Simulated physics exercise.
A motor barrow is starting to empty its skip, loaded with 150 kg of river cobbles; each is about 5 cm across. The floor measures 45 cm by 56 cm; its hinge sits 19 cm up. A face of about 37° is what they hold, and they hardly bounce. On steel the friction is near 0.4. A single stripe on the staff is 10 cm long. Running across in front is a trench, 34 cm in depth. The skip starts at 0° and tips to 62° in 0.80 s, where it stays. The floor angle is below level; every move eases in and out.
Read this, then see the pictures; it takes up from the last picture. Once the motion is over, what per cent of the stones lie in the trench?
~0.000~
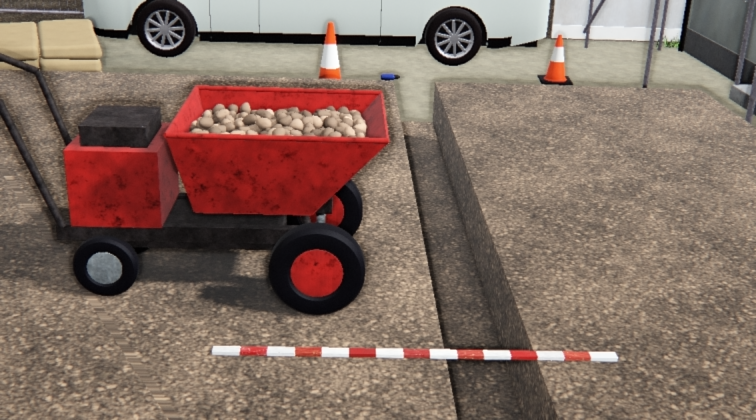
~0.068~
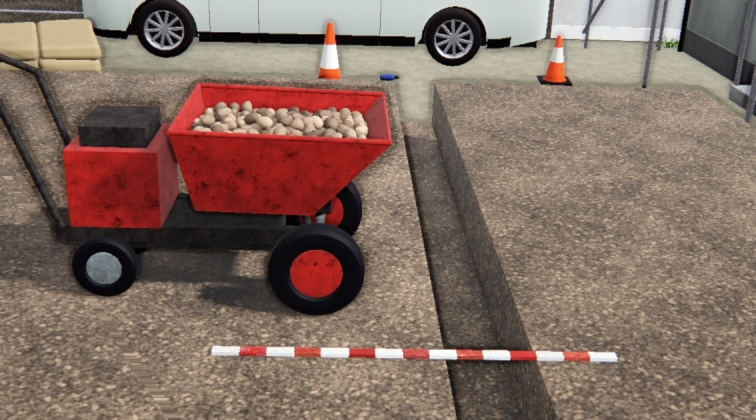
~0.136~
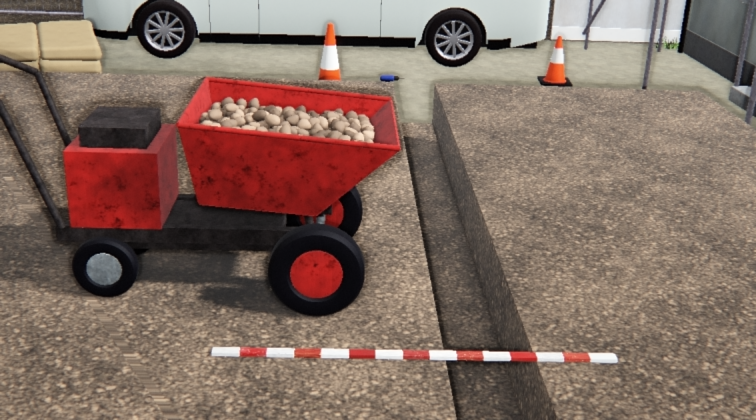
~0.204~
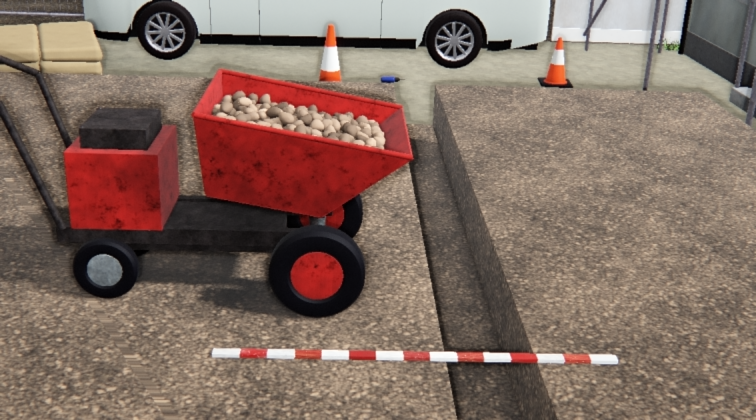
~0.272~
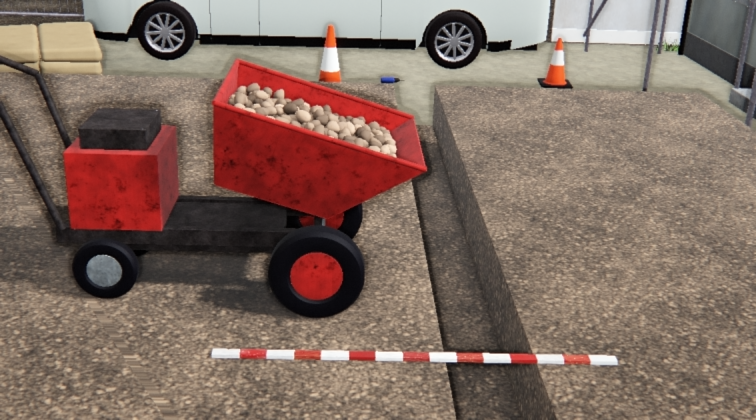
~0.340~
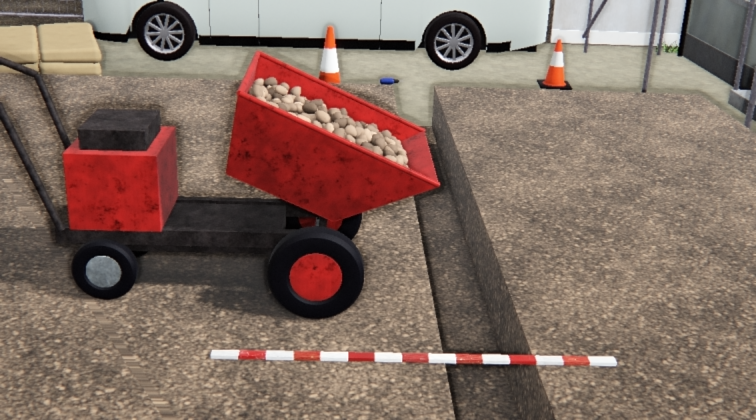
67 %.
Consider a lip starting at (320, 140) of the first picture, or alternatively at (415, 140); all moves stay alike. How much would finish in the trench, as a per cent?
I'd expect some 85 per cent, then some 50.
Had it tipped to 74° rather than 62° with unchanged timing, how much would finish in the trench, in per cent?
It would be near 75 per cent.
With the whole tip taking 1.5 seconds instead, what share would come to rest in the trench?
Probably about 75 in a hundred.
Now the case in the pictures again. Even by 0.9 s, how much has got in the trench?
At that moment: Approx. 10 %.
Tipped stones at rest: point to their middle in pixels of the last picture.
(485, 326).
After 0.6 s the floor is at 52°; 100 % in the skip; the foremost stones are at (449, 218).
After 0.9 s the floor is at 62°; 86 % in the skip, 12 % in the trench, 1 % past the trench; the foremost stones are at (527, 280).
After 1.2 s the floor is at 62°; 47 % in the skip, 27 % in the trench, 26 % past the trench; the foremost stones are at (641, 283).
After 3.2 s the floor is at 62°; 5 % in the skip, 67 % in the trench, 28 % past the trench; the foremost stones are past the picture's edge.
